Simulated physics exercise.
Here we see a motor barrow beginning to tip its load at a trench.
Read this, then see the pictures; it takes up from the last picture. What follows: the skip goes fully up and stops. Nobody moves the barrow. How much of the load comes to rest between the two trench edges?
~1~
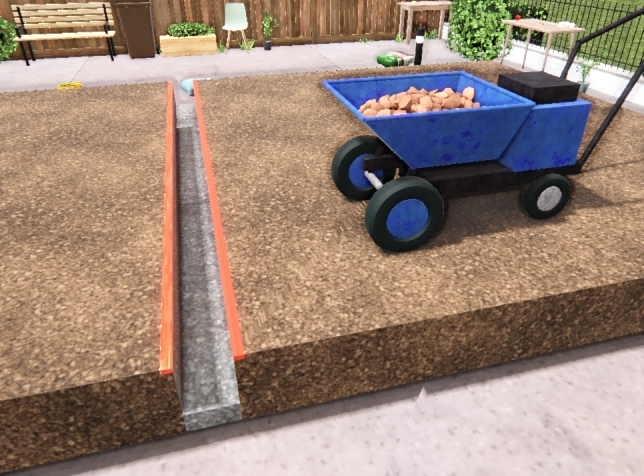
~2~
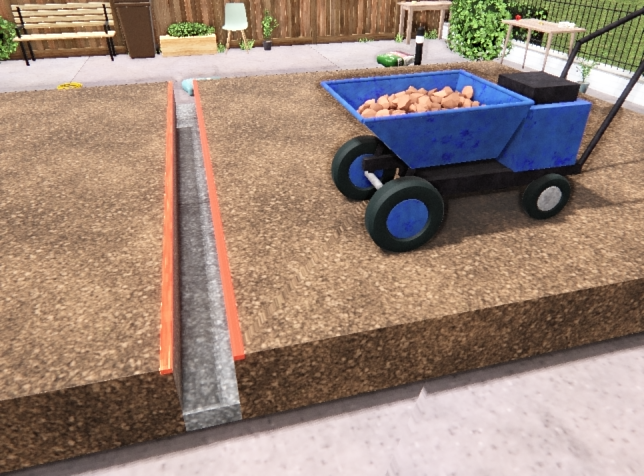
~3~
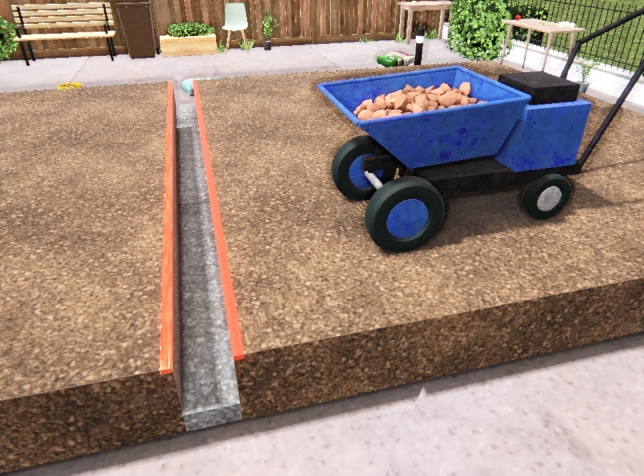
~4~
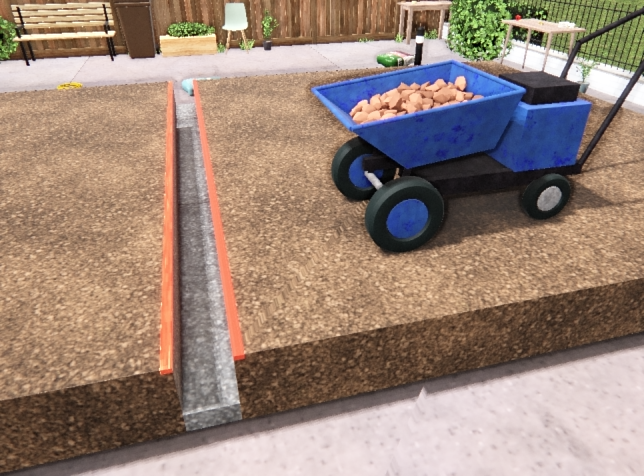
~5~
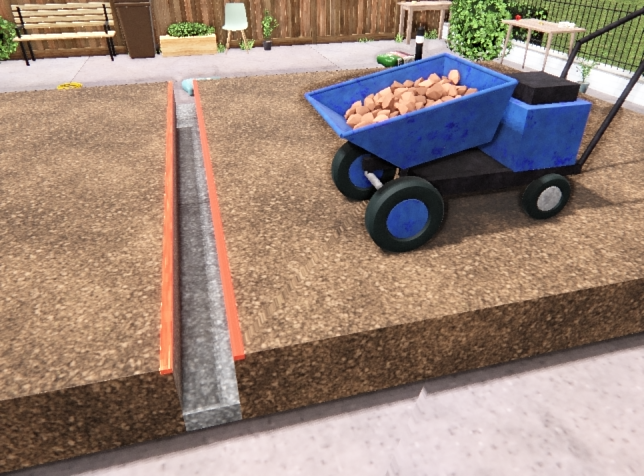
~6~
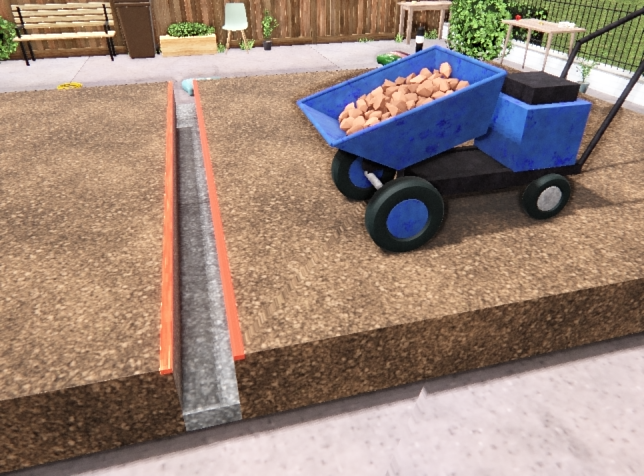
Half not reached.
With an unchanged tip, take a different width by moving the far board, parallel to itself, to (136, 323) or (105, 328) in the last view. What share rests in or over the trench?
30 %, 30 %.
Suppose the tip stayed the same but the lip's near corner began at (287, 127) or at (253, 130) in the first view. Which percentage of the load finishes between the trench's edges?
90 and 50 percent, in that order.
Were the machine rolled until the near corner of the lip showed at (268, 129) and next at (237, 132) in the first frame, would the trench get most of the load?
Stop 1: Beyond half. Stop 2: Short of half.
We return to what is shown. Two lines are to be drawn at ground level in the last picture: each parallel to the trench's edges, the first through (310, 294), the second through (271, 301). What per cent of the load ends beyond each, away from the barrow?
Roughly 80 and 60 percent.
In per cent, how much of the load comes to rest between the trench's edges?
My best guess is about 30 in a hundred.
Just after the last frame, skip tipped steeply; every one in the skip.
A moment on, skip tipped steeply; roughly two thirds in the skip; roughly a quarter short of the trench; just a few in or heaped over the trench.
Further on, skip tipped right over; roughly a quarter in the skip; roughly half short of the trench; roughly a quarter in or heaped over the trench.
When it is over, skip tipped right over; roughly a quarter in the skip; roughly half short of the trench; roughly a quarter in or heaped over the trench; not one beyond it.
